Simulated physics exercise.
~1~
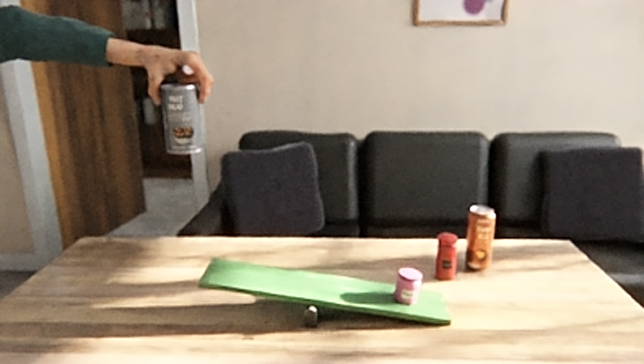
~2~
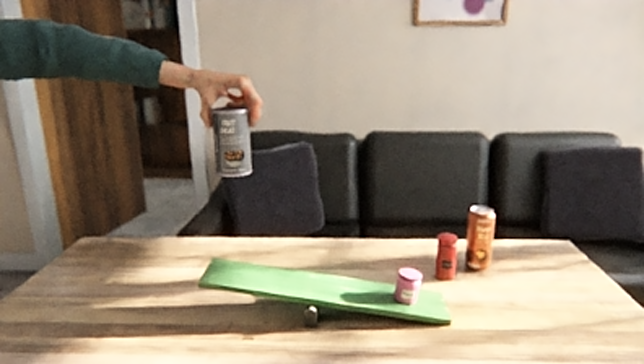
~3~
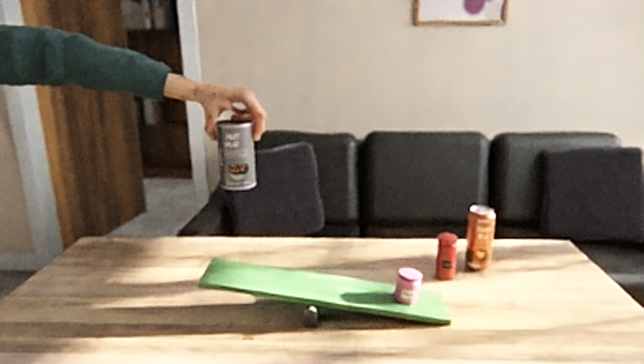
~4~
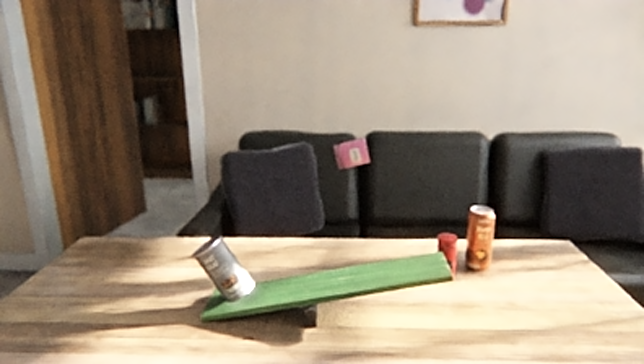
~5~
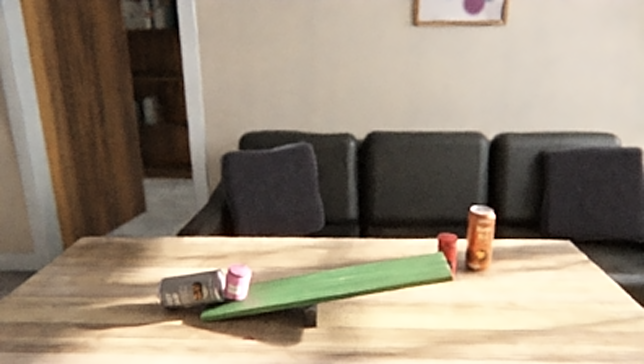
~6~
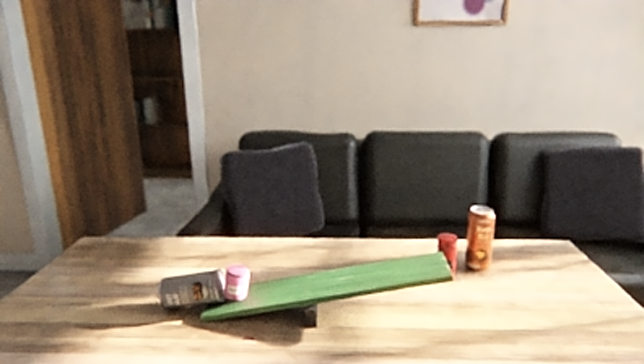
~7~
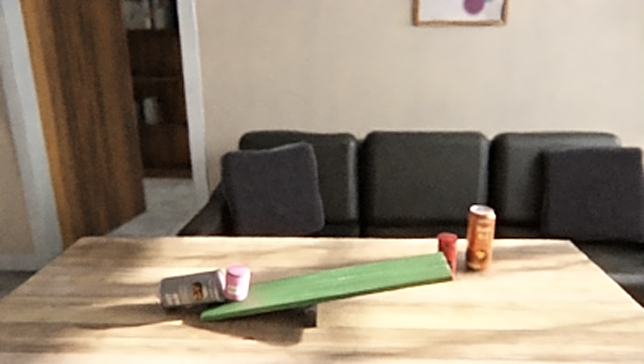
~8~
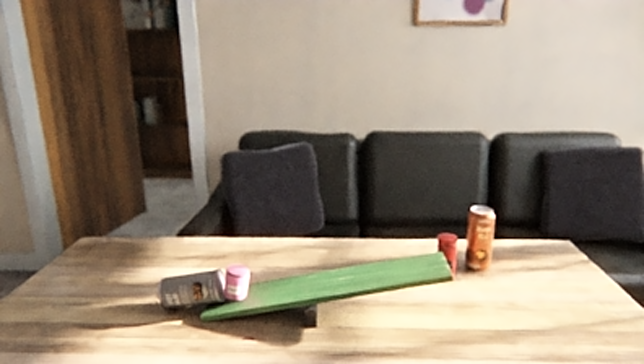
On a wooden table, a dropped grey tin tips the green plank, flinging the pink shaker left.
